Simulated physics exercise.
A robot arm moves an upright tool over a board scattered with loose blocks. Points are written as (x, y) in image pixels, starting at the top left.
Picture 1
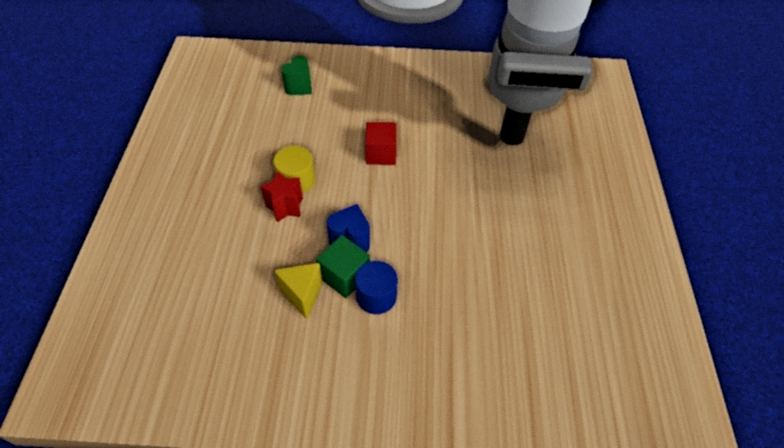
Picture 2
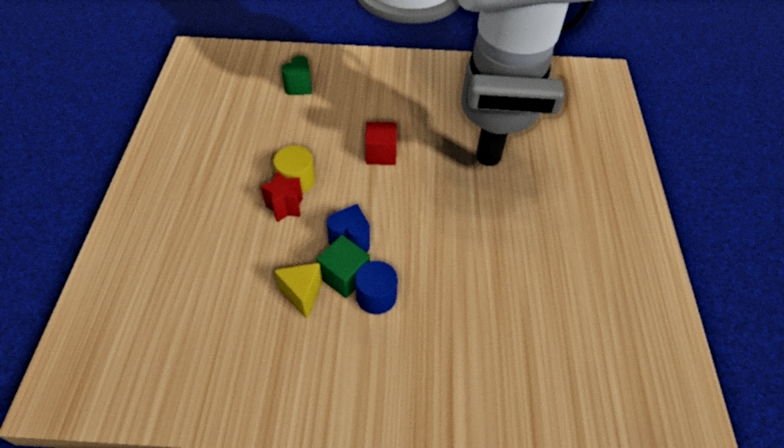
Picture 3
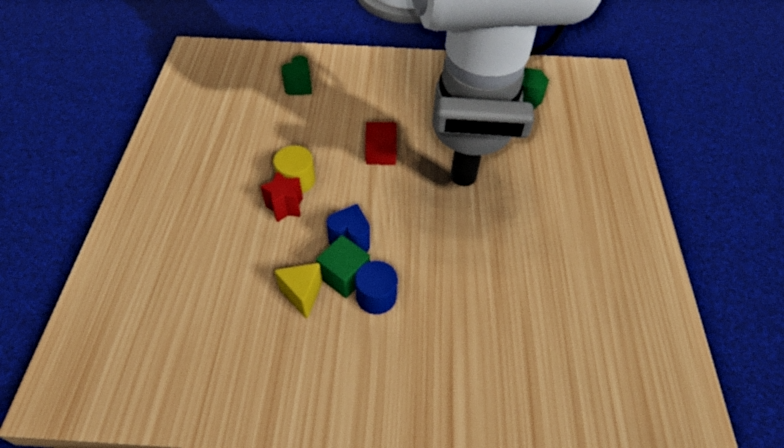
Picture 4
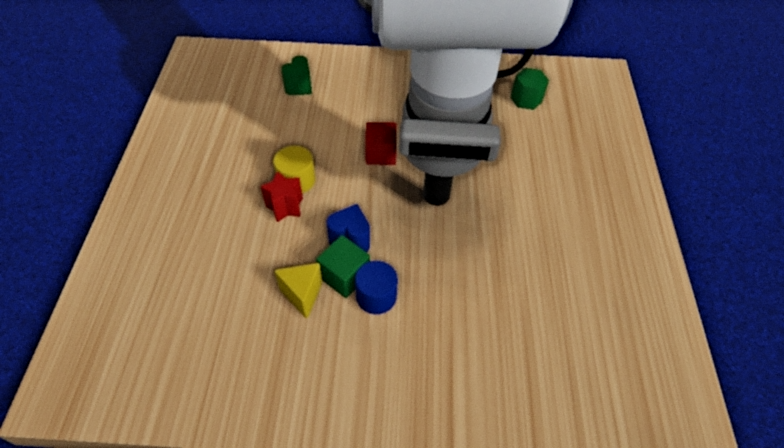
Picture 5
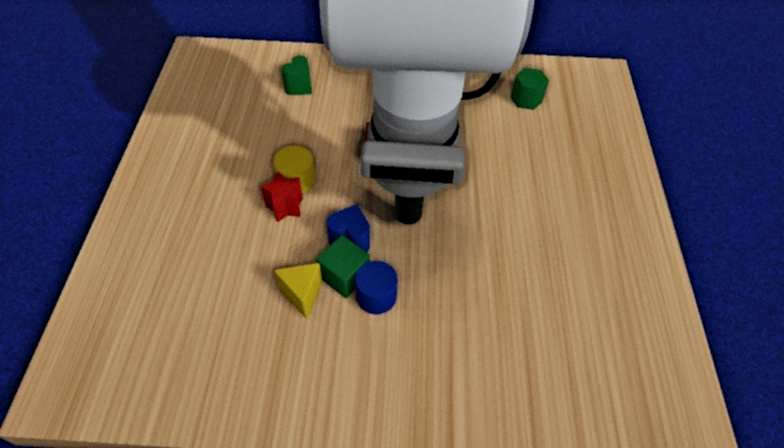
The clip shows a robot arm moving its upright black tool down and to the left across a wooden board, past a red block and toward a cluster of blue, green and yellow blocks, while the scattered blocks stay still.
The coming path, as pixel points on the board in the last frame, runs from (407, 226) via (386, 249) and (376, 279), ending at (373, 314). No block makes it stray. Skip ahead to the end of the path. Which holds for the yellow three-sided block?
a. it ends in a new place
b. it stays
That would be b.
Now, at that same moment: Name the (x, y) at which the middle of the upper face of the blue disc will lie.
In the picture, it is at (375, 331).
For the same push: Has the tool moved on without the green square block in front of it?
That would be a yes.
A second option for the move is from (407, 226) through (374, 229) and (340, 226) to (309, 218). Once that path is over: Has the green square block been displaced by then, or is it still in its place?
Same place.
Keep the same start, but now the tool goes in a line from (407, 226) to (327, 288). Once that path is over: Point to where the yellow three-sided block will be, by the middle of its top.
That would be at about pixel (255, 304).
The first path, step by step. One third of the way, tool at (385, 239); nothing pushed yet.
Two thirds of the way, tool at (376, 270); green square block at (339, 264), turned 30° clockwise; blue disc at (375, 295).
At the end, tool at (373, 304); yellow three-sided block unmoved; green square block at (338, 267), turned 45° clockwise; blue disc at (375, 331).
